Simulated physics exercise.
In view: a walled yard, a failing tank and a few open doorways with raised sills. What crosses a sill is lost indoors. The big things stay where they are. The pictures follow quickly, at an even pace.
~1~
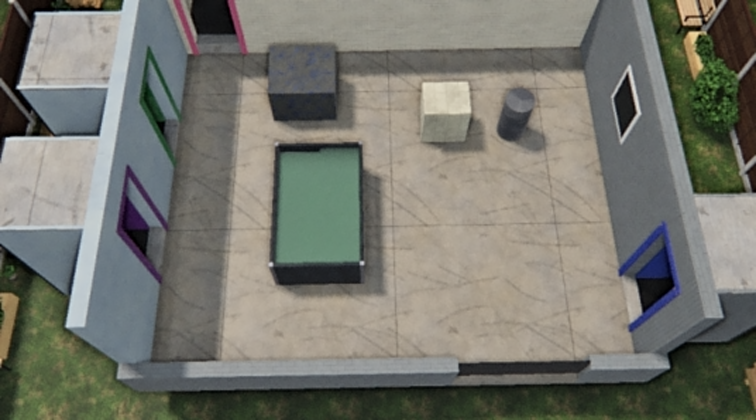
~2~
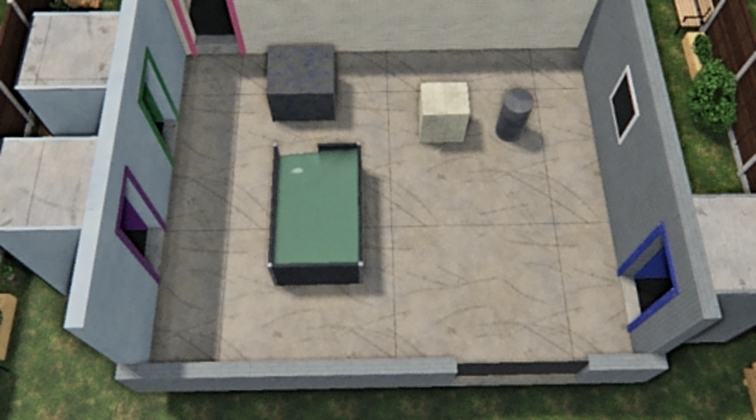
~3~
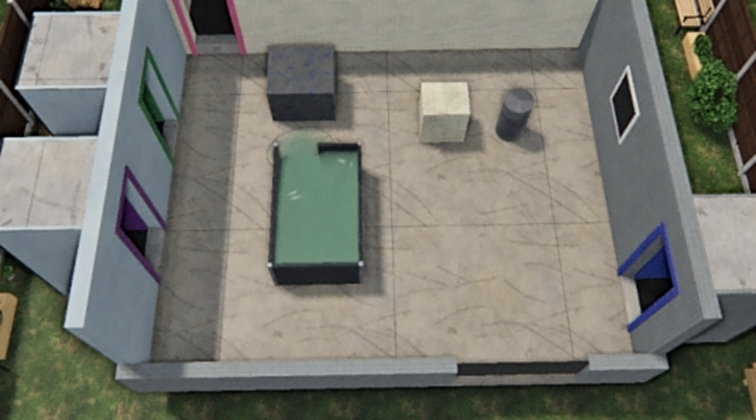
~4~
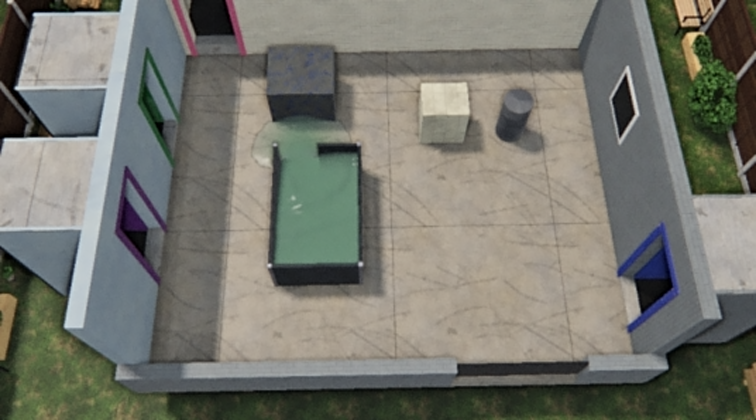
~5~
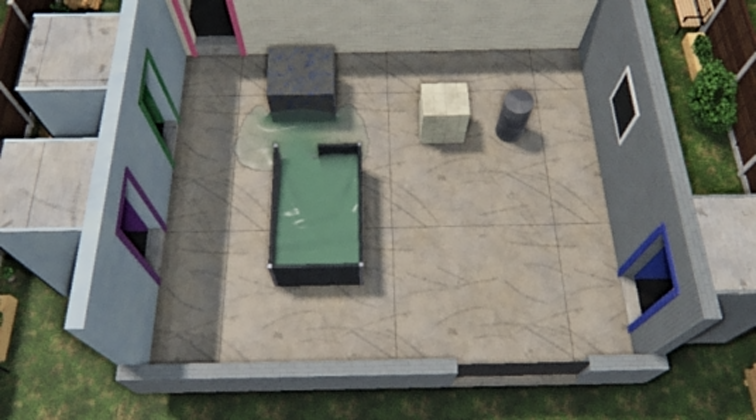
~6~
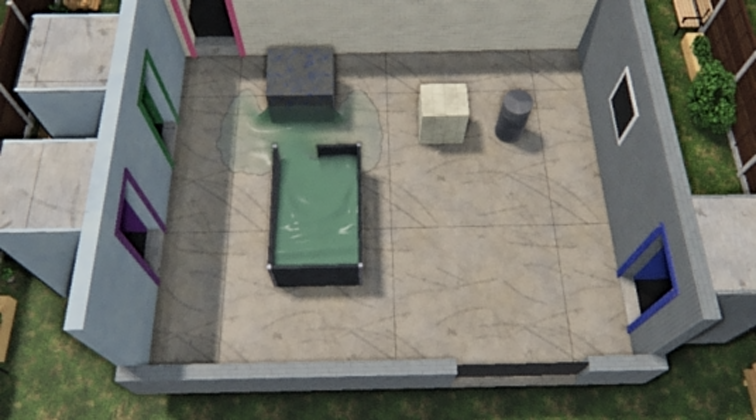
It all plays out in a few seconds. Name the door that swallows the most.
The green doorway takes the most.
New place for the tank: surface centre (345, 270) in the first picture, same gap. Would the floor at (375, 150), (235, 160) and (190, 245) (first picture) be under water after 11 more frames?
In turn: Awash, under water, clear.
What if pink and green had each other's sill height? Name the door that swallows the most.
Most goes in at the one in pink.
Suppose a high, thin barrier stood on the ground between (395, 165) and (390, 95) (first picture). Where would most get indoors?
Most goes in at the green door.
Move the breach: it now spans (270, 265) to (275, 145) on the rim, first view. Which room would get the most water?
Most goes in at the one in purple.
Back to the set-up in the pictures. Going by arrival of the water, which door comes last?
It is the blue door.
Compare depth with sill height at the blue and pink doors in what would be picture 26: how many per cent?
Roughly 0 per cent, then 60 per cent.
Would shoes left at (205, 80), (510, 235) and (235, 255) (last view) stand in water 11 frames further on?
As listed: Flooded, dry, free of water.
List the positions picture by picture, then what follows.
In the first frame, the tank at (318, 204) is whole and still.
In the second frame, water pours out on the tank's far side and has run to a hidden place.
In the third frame, water pours out on the tank's far side and has run to (315, 132).
In the fourth frame, water pours out on the tank's far side and has run to (273, 123).
In the fifth frame, the front is at (256, 111), out from the gap on the tank's far side.
In the sixth frame, the front is at (244, 94), out from the gap on the tank's far side.
A moment on, water covers 15 % of the floor; blue door not reached, pink door wet at the sill, nothing in, purple door not reached, green door wet at the sill, nothing in.
Next, water covers 30 % of the floor; blue door not reached, pink door wet at the sill, nothing in, purple door not reached, green door some in.
Then, water covers 50 % of the floor; blue door not reached, pink door wet at the sill, nothing in, purple door wet at the sill, nothing in, green door a lot in.
Later, water covers 80 % of the floor; blue door wet at the sill, nothing in, pink door wet at the sill, nothing in, purple door wet at the sill, nothing in, green door a lot in.
In the end, water covers 95 % of the floor; blue door wet at the sill, nothing in, pink door wet at the sill, nothing in, purple door wet at the sill, nothing in, green door a lot in; the green door has let in the most.
